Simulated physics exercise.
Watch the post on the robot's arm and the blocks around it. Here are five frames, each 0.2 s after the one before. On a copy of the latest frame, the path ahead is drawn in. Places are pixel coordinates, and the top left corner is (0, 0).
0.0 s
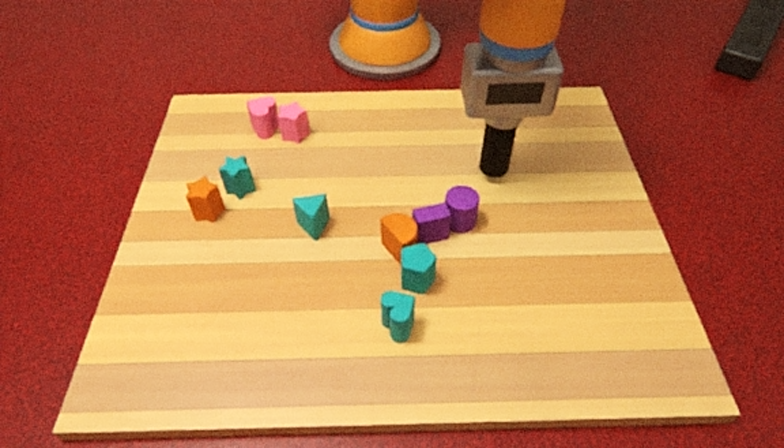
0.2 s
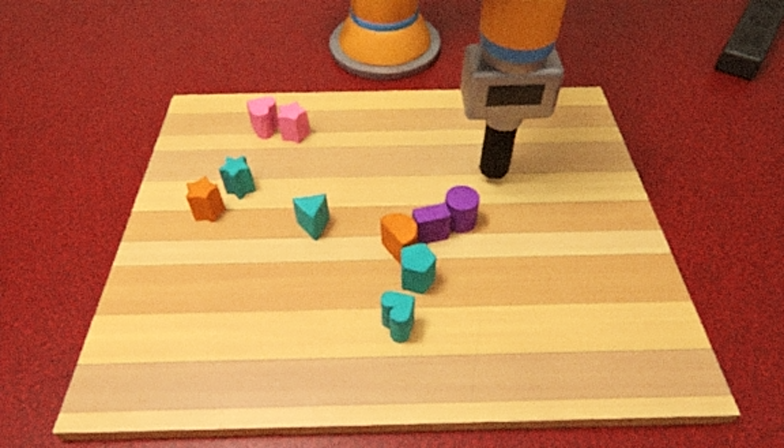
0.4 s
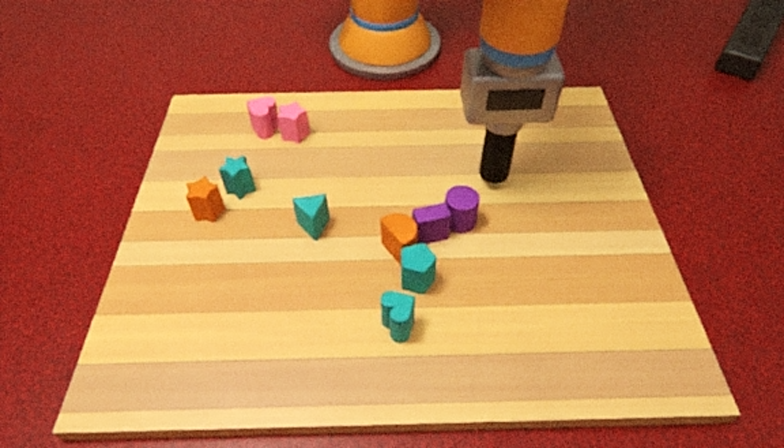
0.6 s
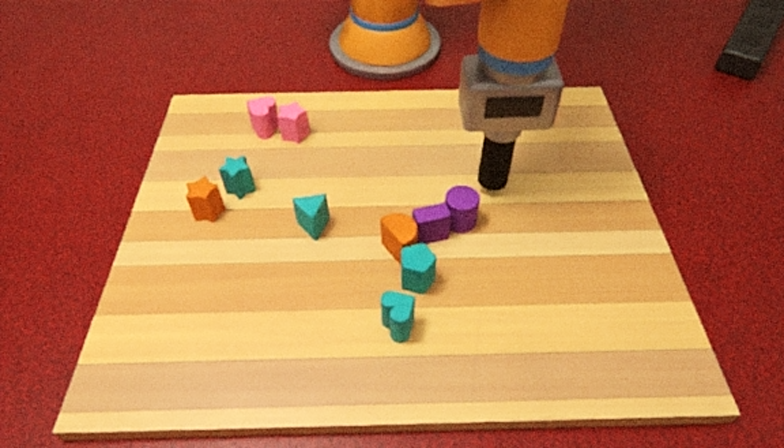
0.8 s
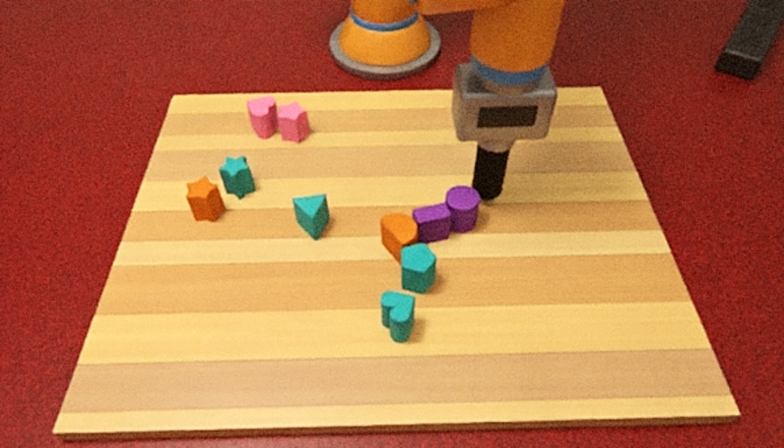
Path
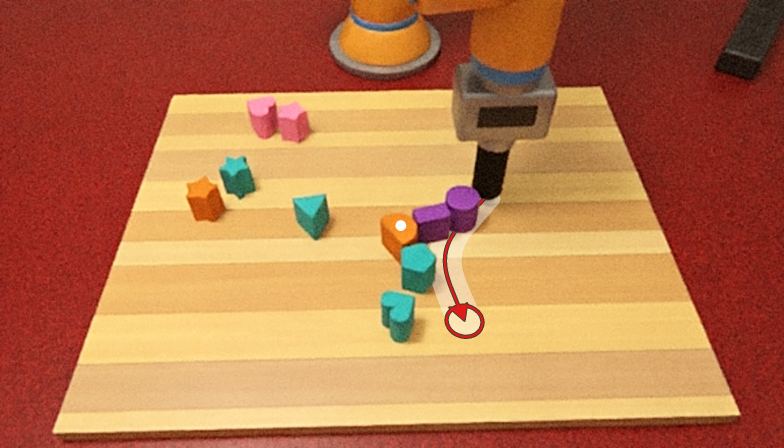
To begin with, a robot arm holds its dark post above a striped wooden board, behind a cluster of purple, orange and turquoise blocks. The post moves slightly toward the viewer, then shifts a little left, close beside the round purple block, while all the blocks stay still.
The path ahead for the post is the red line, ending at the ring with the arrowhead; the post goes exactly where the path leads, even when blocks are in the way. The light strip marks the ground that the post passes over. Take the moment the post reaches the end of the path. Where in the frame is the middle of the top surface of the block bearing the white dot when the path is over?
It ends at (340, 247).
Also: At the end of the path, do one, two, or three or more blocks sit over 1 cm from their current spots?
Of all the blocks, three or more travel more than a centimetre.
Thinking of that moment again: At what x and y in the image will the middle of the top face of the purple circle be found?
The purple circle ends near (412, 241).
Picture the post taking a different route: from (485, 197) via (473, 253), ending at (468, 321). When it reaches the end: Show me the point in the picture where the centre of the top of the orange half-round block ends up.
Around (383, 233).
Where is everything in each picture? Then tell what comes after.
The first picture shows post's lower end at (494, 168); turquoise heart block at (398, 304); orange half-round block at (401, 226); turquoise pentagonal block at (418, 257); purple oblong at (432, 212); purple circle at (463, 196).
The second picture shows post at (494, 169); blocks still.
The third picture shows post at (494, 173); blocks still.
The fourth picture shows post at (492, 180); blocks still.
The fifth picture shows post at (487, 189); turquoise heart block at (398, 304); orange half-round block at (401, 226); turquoise pentagonal block at (418, 257); purple oblong at (432, 212); purple circle at (463, 196).
Drawn move, from (485, 197) via (457, 230) and (446, 272), ending at (464, 321); the dot is on the orange half-round block.
The first path, step by step. One third of the way, post at (458, 222); orange half-round block at (366, 241), turned 25° clockwise; purple oblong at (398, 231); purple circle at (432, 220).
Two thirds of the way, post at (447, 264); orange half-round block at (340, 247), turned 15° clockwise; turquoise pentagonal block at (408, 269), turned 50° anticlockwise; purple oblong at (373, 236); purple circle at (412, 241).
At the end, post at (466, 313); turquoise heart block still; orange half-round block at (340, 247), turned 15° clockwise; turquoise pentagonal block at (408, 269), turned 50° anticlockwise; purple oblong at (373, 236); purple circle at (412, 241).
